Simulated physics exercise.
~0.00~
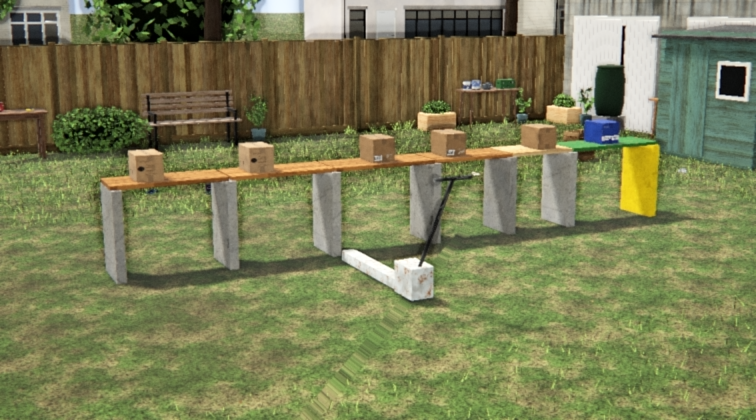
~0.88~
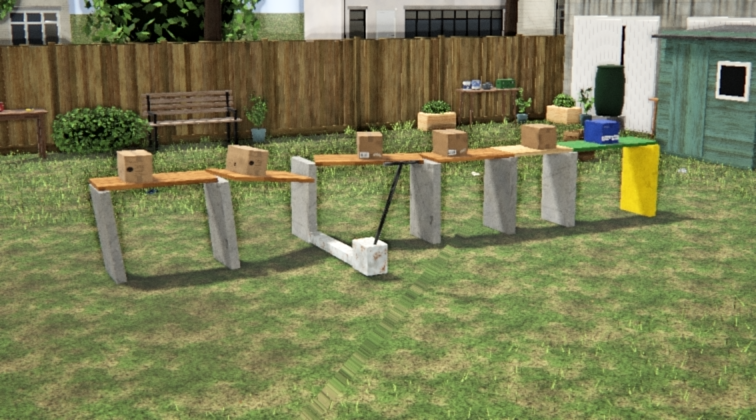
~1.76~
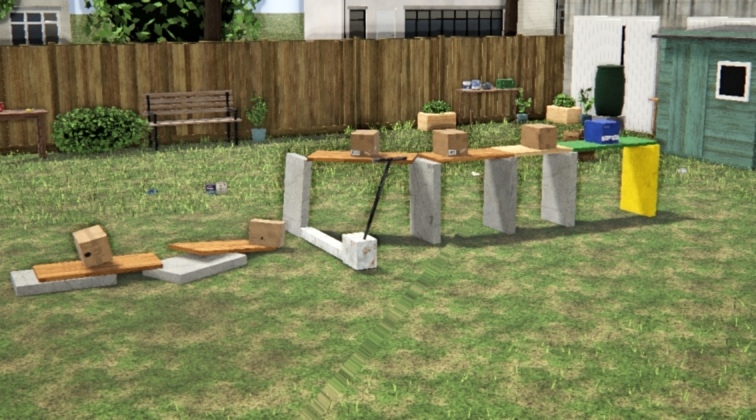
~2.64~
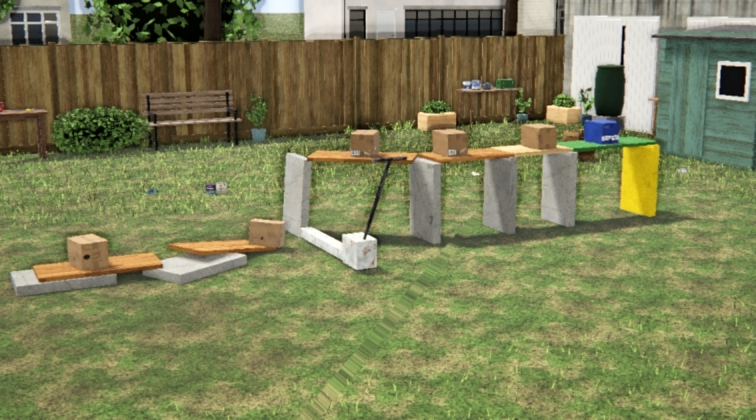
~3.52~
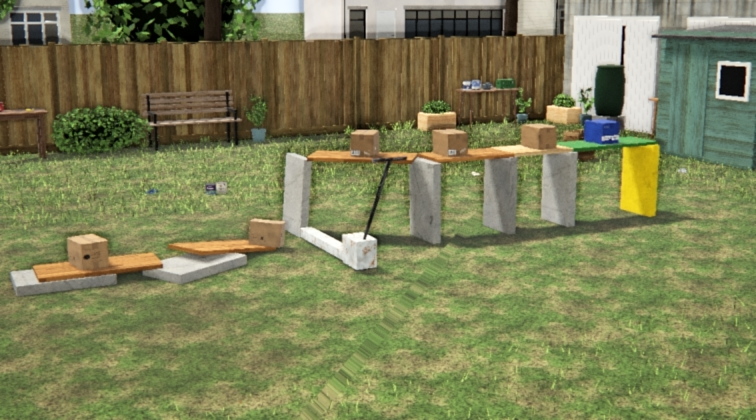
A floor jack pushes left into a plank-and-block shelf, toppling its left end with two boxes while the yellow-ended side stands.
